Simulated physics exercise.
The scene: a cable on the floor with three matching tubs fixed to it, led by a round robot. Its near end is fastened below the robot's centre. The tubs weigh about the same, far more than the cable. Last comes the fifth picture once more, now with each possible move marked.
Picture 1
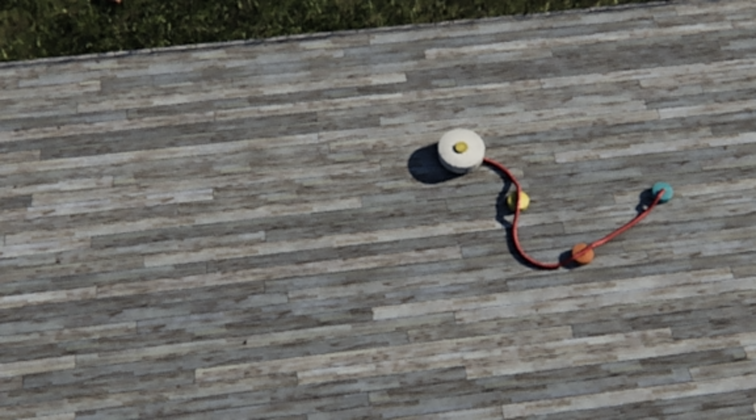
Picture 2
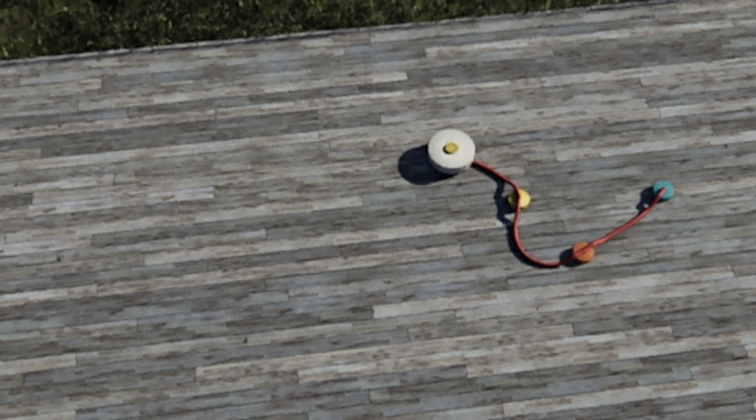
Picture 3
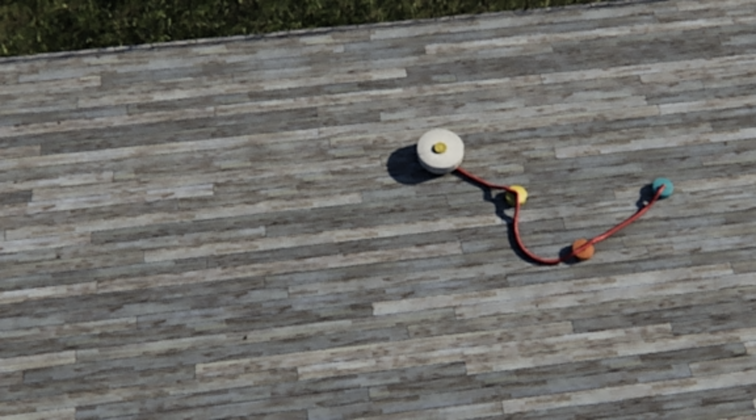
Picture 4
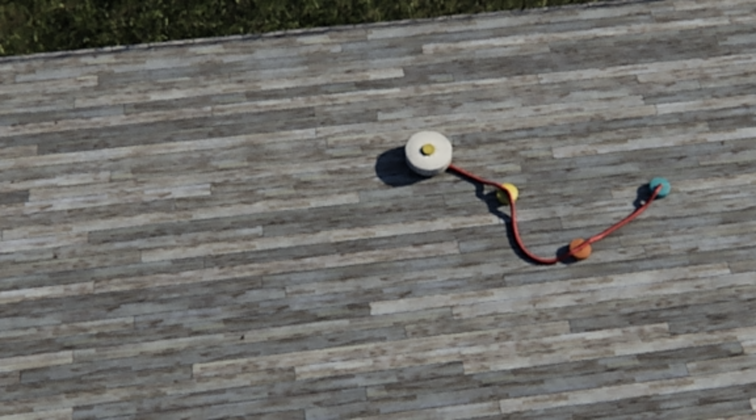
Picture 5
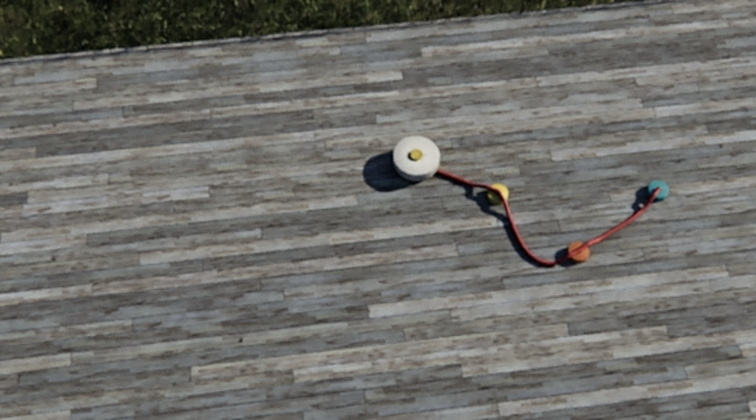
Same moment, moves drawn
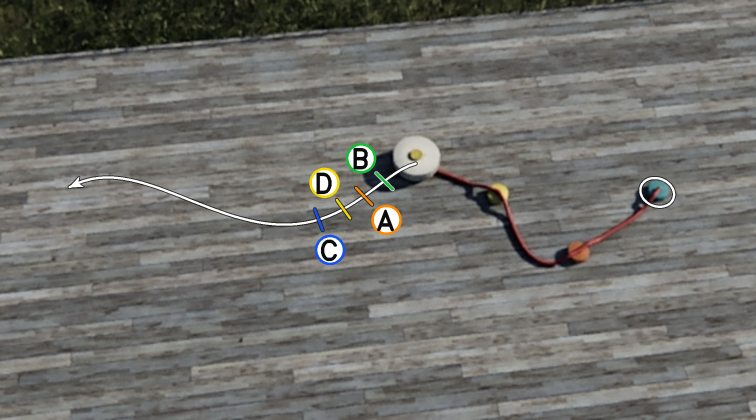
A round white robot slid left across the grey wooden planks, pulling a red cable, and the yellow tub shifted left after it while the orange and turquoise tubs barely moved.
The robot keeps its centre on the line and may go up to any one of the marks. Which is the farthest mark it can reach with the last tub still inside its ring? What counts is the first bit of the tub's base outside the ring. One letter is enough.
Up to mark D.
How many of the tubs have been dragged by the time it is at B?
One.
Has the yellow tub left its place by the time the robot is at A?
Yes.
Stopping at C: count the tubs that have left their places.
Three.
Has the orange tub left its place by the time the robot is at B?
No.
On the copy, A at (364, 196); B at (384, 181); C at (319, 220); D at (343, 209); the ring at (657, 192); the route from (416, 164) via (243, 219) to (69, 187).
On D. First, robot (390, 173); turquoise tub (658, 190); orange tub (579, 252); yellow tub (478, 190).
Then, robot (366, 191); turquoise tub (658, 190); orange tub (573, 245); yellow tub (455, 197).
Finally, robot (343, 205); turquoise tub (657, 191); orange tub (559, 231); yellow tub (434, 207); the ringed tub at the far end is still in its ring.
By contrast, A is safe but short; B is safe but short; C drags the last tub to (644, 196).
